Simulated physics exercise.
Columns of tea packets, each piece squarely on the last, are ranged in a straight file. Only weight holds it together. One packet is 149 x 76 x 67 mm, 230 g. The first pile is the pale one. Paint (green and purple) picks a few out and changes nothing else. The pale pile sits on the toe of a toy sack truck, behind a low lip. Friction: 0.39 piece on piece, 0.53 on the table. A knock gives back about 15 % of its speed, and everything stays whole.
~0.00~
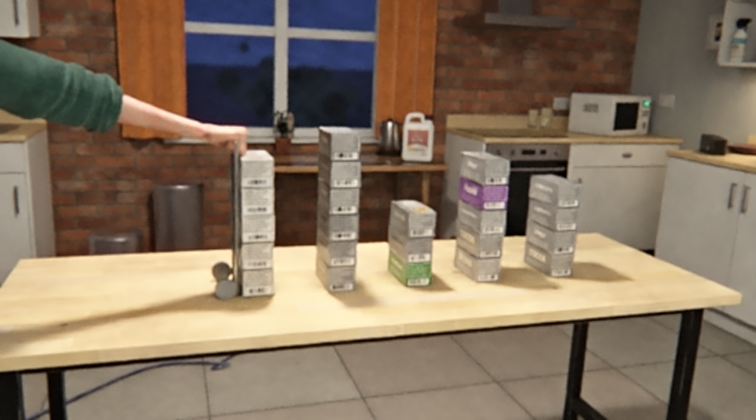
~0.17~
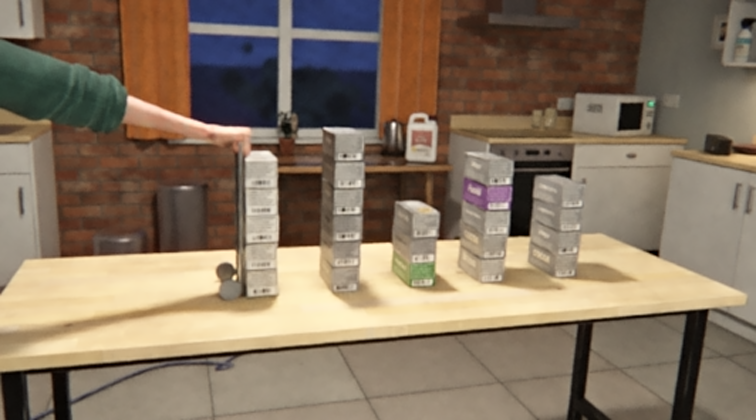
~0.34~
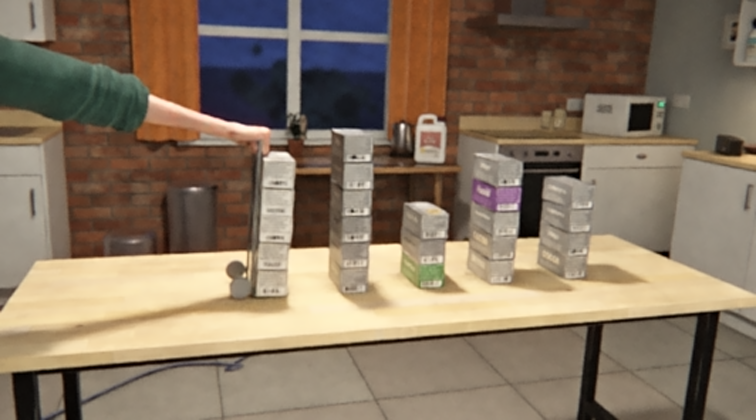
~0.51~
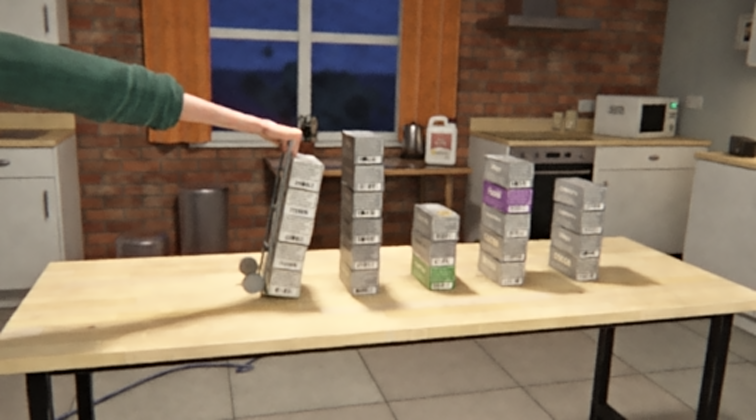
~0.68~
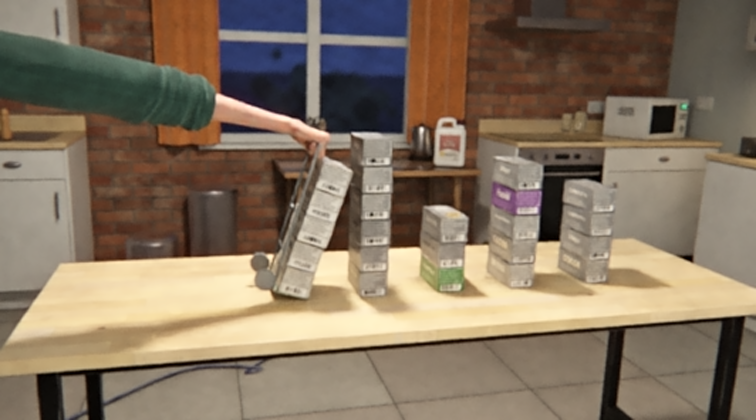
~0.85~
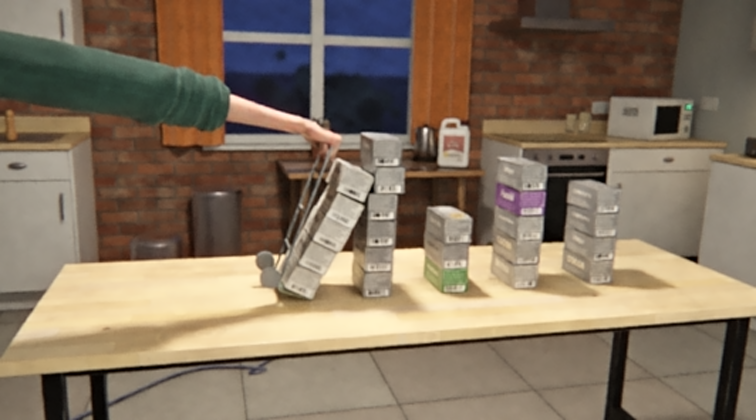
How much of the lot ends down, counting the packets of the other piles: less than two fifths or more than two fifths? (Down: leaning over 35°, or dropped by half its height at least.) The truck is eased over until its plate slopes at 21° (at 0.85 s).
Upwards of two fifths of them.
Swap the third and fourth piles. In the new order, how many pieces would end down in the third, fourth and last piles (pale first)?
Then third 5, fourth 2, last 3.
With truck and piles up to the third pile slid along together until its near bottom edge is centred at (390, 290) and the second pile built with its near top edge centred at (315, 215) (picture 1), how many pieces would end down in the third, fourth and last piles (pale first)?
In that case third 2, fourth 0, last 0.
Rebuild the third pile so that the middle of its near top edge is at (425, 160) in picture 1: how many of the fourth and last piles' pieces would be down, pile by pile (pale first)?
Then fourth 5, last 4.
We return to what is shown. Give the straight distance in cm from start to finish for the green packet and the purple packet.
Green 2, purple 32.
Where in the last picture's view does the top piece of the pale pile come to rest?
Near (429, 242).
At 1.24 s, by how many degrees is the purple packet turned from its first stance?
Roughly 0°.
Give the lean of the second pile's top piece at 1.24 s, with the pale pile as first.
About 20°.
After 1.24 s, 5 of the pale pile down; none of the 18 other packets down, 6 disturbed.
After 1.54 s, 5 of the pale pile down; 6 of the 18 other packets down; green packet 20° from how it stood; purple packet 8° from how it stood.
After 2.02 s, 5 of the pale pile down; 14 of the 18 other packets down; purple packet 16° from how it stood, 55 mm lower; green packet 8° from how it stood.
In the end (2.7 s), 5 of the pale pile down; 15 of the 18 other packets down; purple packet 51° from how it stood, 14 cm lower; green packet 7° from how it stood. That is 83 per cent. From the last view, middles, purple packet near (611, 243), green packet near (449, 270).
